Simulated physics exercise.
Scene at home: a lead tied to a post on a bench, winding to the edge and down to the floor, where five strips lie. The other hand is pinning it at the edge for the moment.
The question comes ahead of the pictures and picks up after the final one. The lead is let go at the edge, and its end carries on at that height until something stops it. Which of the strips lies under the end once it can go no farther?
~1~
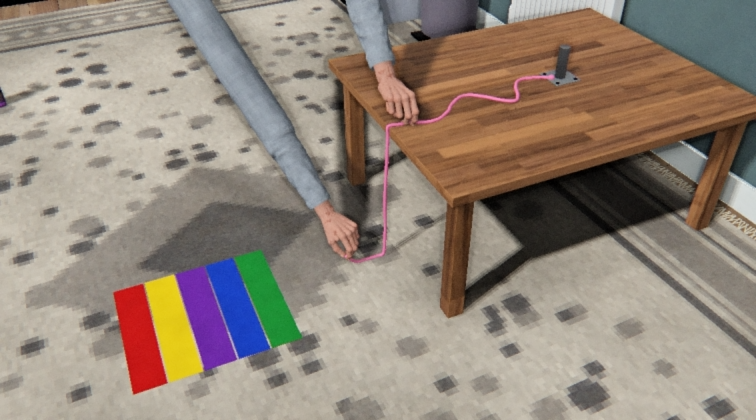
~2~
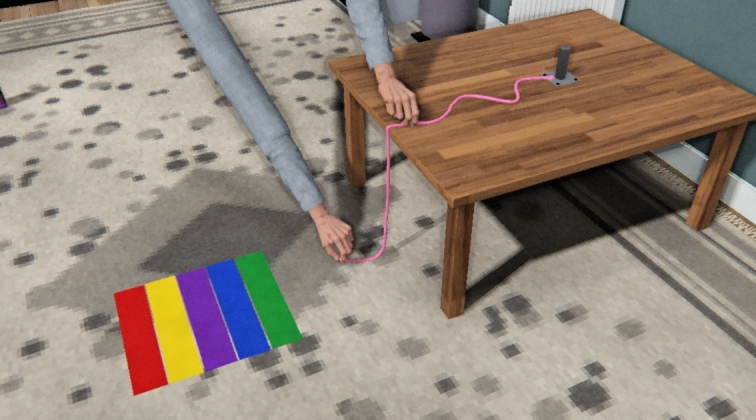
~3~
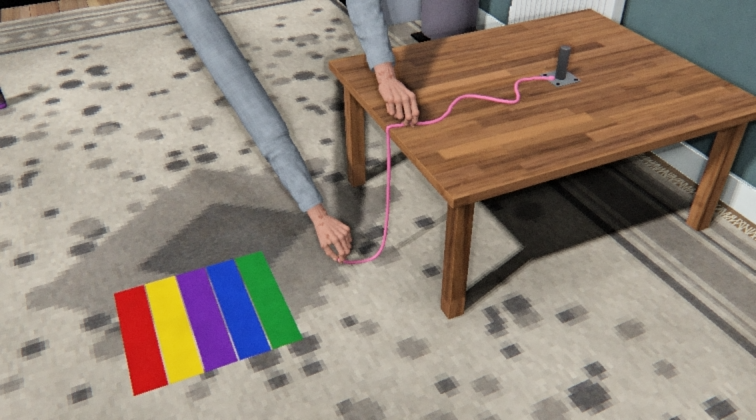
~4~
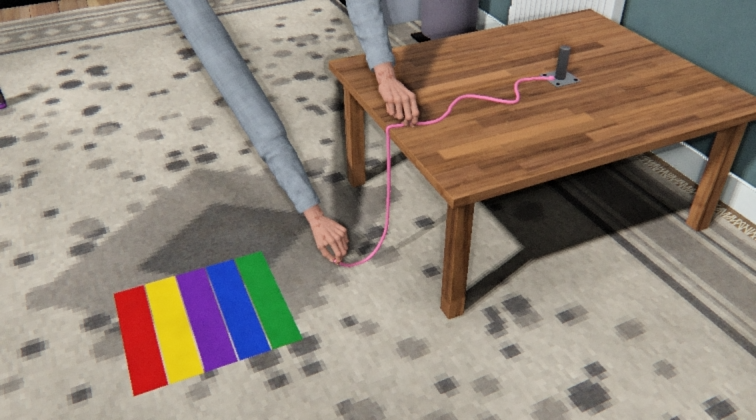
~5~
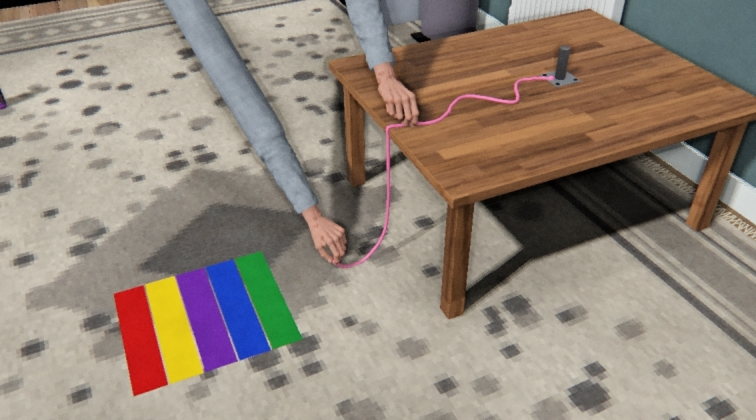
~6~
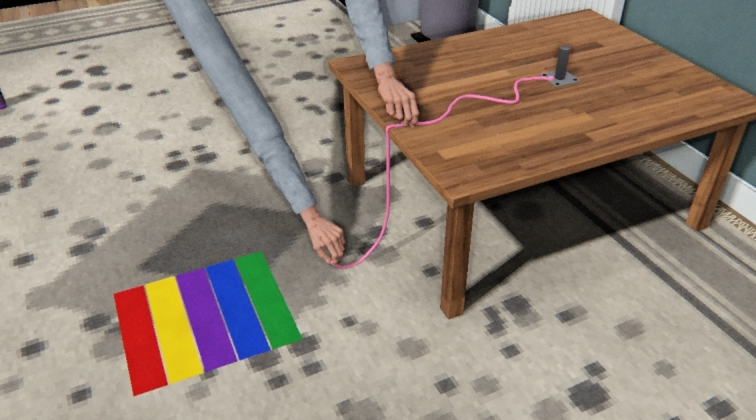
The purple one.
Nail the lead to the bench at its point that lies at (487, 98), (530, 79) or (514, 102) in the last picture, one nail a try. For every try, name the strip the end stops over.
Try by try: Blue, then purple, then blue.
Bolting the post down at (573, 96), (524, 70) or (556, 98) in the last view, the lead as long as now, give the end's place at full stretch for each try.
Near (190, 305), (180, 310) and (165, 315).
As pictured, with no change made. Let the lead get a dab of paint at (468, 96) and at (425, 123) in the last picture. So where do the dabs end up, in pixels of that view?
End points: Roughly (446, 109); roughly (381, 134).
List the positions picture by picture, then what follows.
In the first frame, end (346, 256); green (279, 325); blue (248, 335); purple (215, 346); yellow (181, 357); red (146, 369).
In the second frame, end (340, 259); lead through (523, 80) (497, 100) (449, 111) (391, 129) (388, 189) (385, 242).
In the third frame, end (339, 260).
In the fourth frame, end (335, 261); lead through (522, 80) (497, 101) (449, 112) (391, 129) (389, 189) (381, 243).
In the fifth frame, end (334, 261).
In the sixth frame, end (332, 262); lead through (522, 80) (497, 100) (449, 112) (390, 129) (389, 189) (377, 243).
A little later, end near (256, 285); over green.
Next, end near (223, 295); over blue.
When it is tight, end near (202, 301); over purple. Over purple.
